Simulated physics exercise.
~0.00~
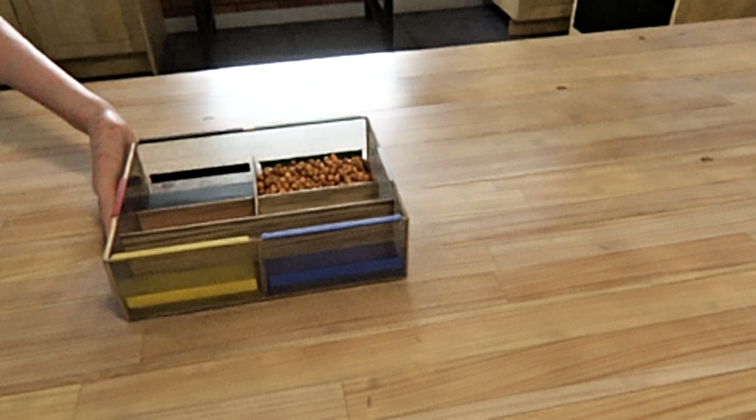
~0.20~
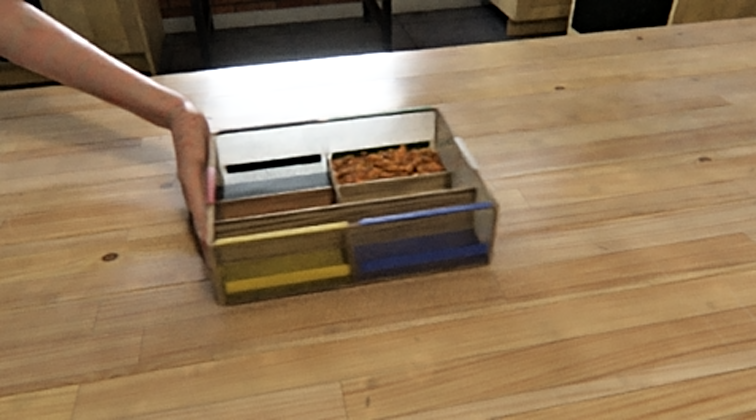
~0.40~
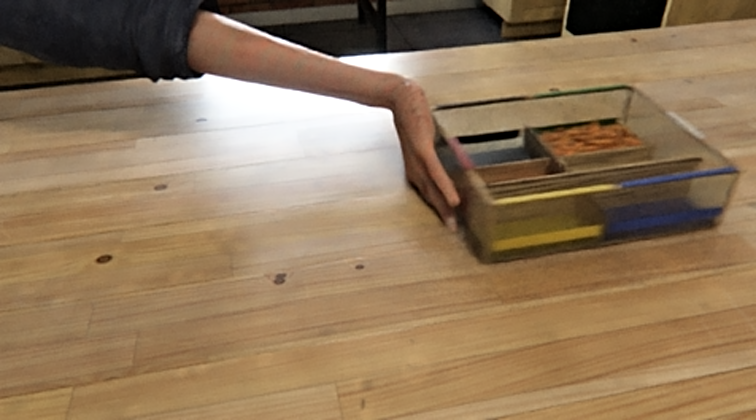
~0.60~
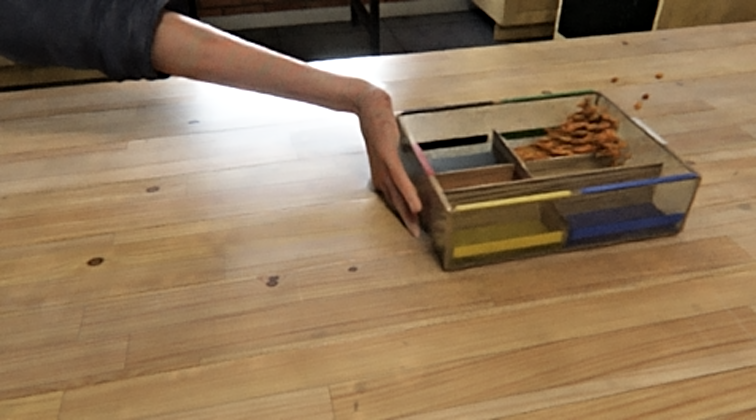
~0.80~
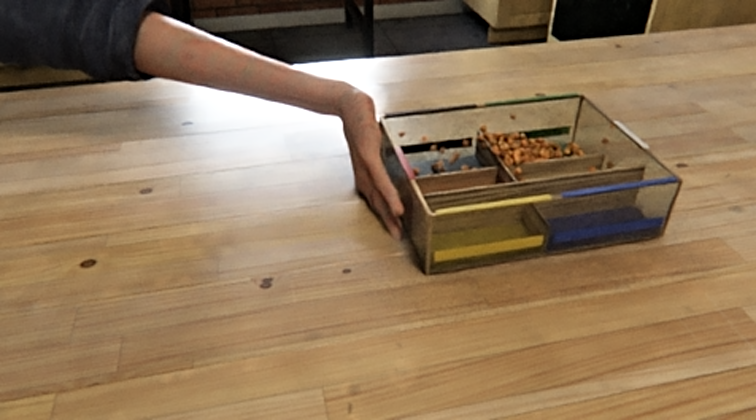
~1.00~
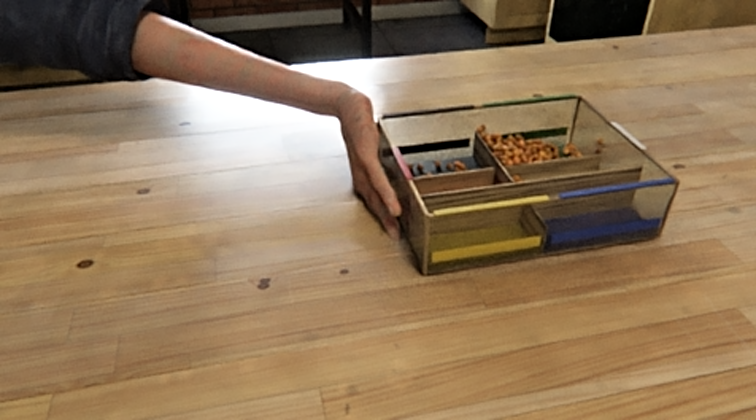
The video shows a hand sliding a clear divided tray of roasted chickpeas right across a wooden table, then back left a little, as the chickpeas heap up and fly about, leaving most in their back compartment and some in the one to its left.
